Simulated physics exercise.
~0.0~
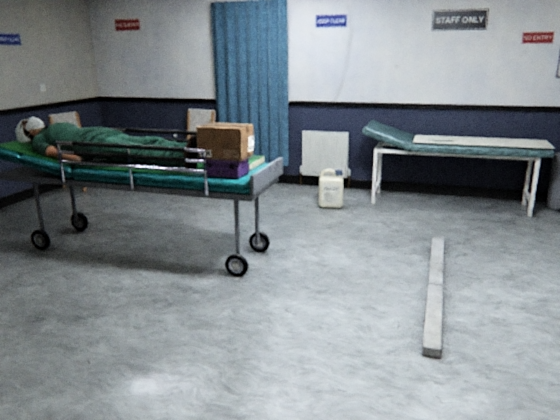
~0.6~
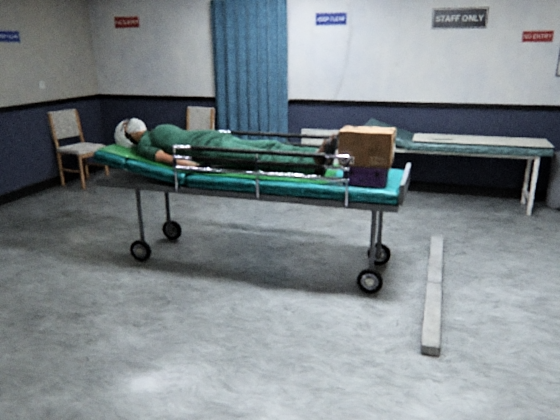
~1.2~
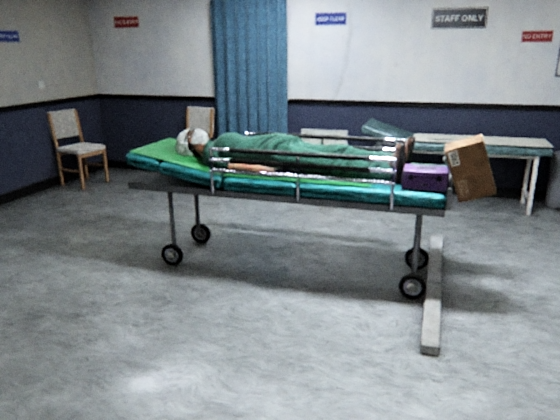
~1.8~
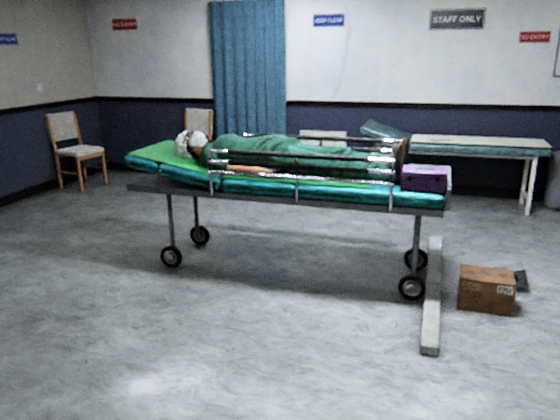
A hospital trolley carrying a green-draped figure with a white head covering stands at the left of a grey-floored room, seen from one side by a slightly swaying camera. A brown box and a purple case sit at its right end, with chairs, a blue curtain and a bench behind. The trolley rolls right towards a pale sill lying on the floor and halts against it. The figure shifts towards the foot end, and the box tips off the right end. It lands on the floor beyond the sill, a small dark grey object beside it, while the purple case and figure remain aboard.
